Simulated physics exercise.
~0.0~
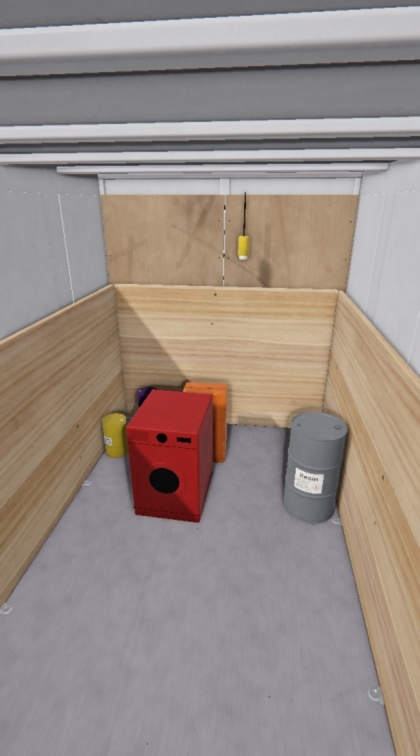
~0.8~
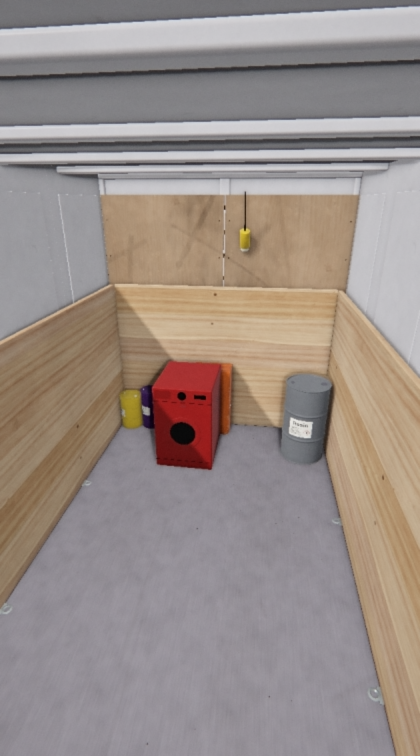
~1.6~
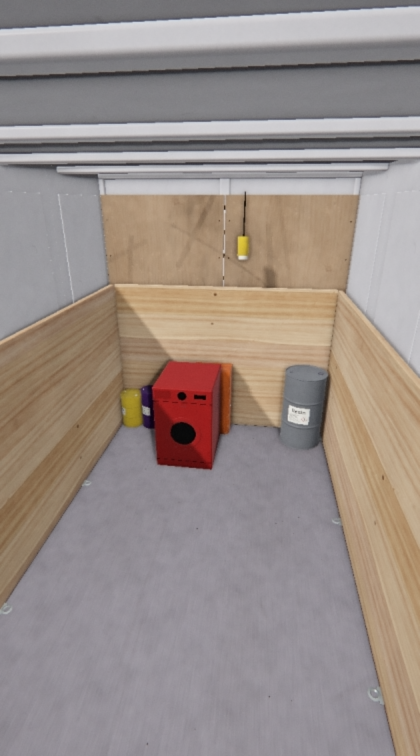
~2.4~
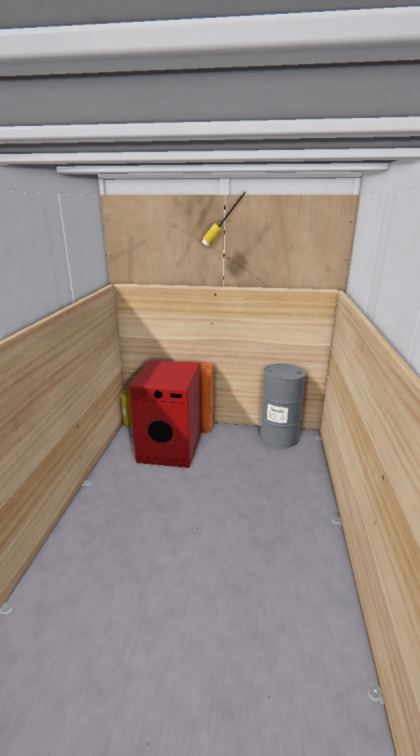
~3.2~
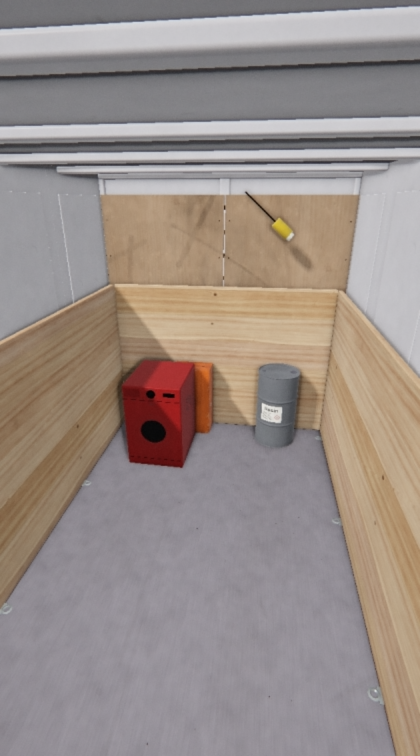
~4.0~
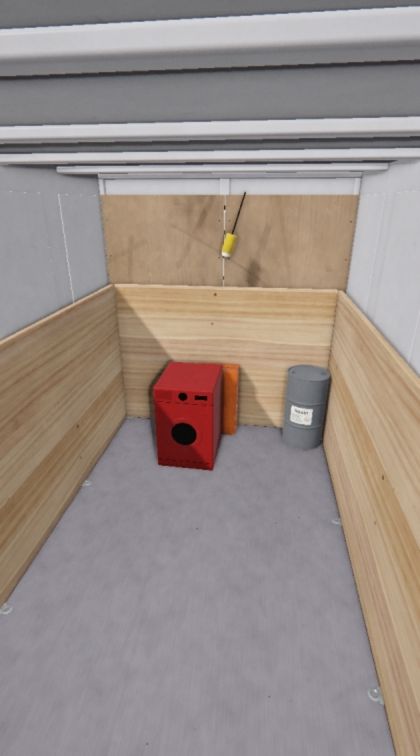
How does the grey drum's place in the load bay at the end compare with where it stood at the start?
It ends up farther back, close to the far wall, while still standing on the right side of the bay.
